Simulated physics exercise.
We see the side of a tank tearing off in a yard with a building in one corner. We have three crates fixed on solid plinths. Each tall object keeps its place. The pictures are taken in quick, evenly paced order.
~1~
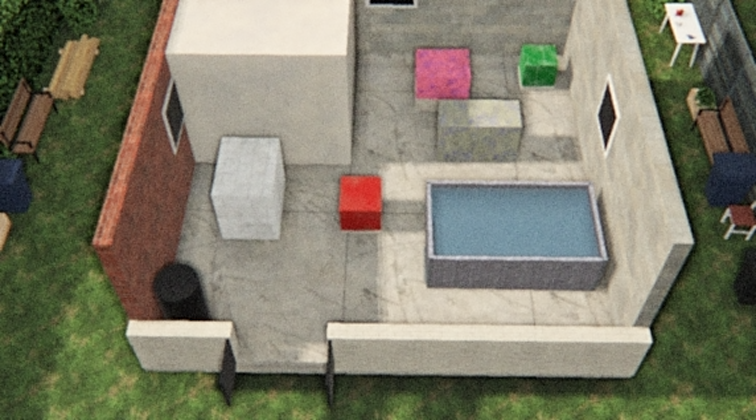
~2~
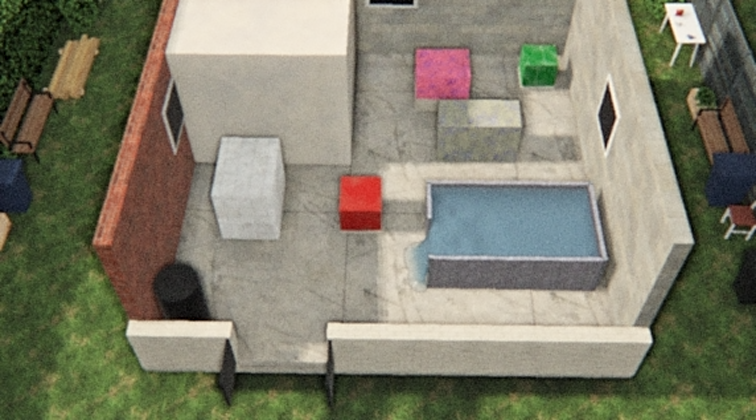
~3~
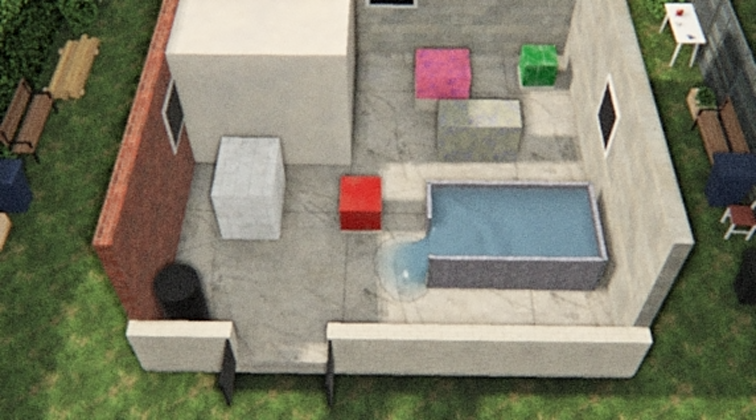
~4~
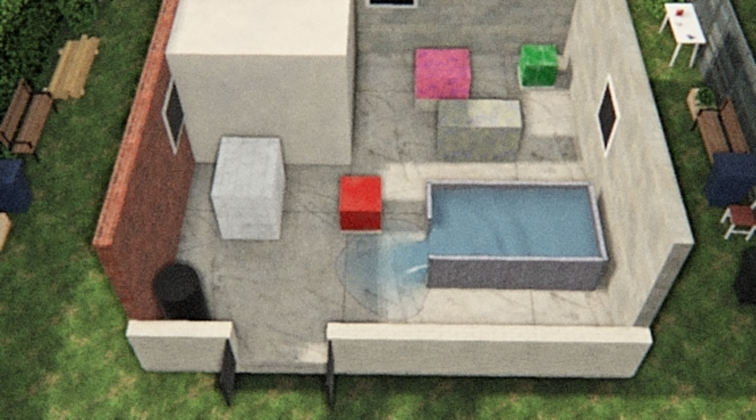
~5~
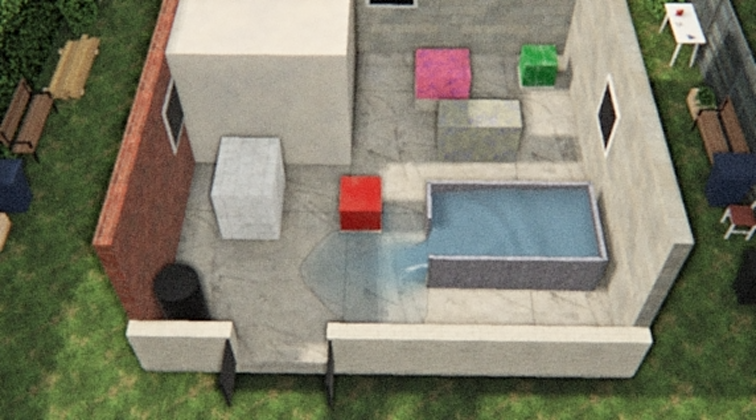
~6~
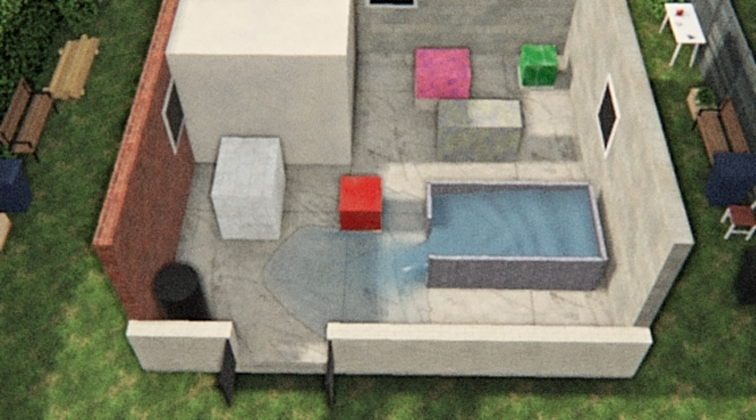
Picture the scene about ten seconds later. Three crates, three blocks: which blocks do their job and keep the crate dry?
The green crate is left alone by the water; the pink crate is left alone by the water; the red crate is lapped by the water.
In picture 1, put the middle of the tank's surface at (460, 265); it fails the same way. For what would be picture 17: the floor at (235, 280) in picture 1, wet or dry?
Answer for that point: Inundated.
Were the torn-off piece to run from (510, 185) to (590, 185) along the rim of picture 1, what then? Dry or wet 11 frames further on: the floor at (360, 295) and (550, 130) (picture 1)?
Waterless, submerged.
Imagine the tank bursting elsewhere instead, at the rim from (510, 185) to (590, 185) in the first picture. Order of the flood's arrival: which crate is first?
That would be the crate marked green.
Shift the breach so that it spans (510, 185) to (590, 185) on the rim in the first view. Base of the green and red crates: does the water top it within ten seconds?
I expect green goes wet while red goes wet.
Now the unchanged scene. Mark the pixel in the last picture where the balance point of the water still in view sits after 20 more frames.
Around pixel (394, 257) of the last picture.
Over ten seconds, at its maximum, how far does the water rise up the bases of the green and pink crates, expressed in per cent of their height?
Roughly 60 per cent for the first, 20 per cent for the second.
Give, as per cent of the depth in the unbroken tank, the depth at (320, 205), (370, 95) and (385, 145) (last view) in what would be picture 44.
About 6, 0 and 2 per cent.
A moment on, water covers 30 % of the floor; the green crate not reached, the pink crate not reached, the red crate water round its plinth.
Next, water covers 35 % of the floor; the green crate not reached, the pink crate water round its plinth, the red crate water round its plinth.
Then, water covers 45 % of the floor; the green crate not reached, the pink crate water round its plinth, the red crate water round its plinth.
Later, water covers 60 % of the floor; the green crate not reached, the pink crate water round its plinth, the red crate water round its plinth.
In the end, water covers 85 % of the floor; the green crate stayed above the water, the pink crate stayed above the water, the red crate was topped.
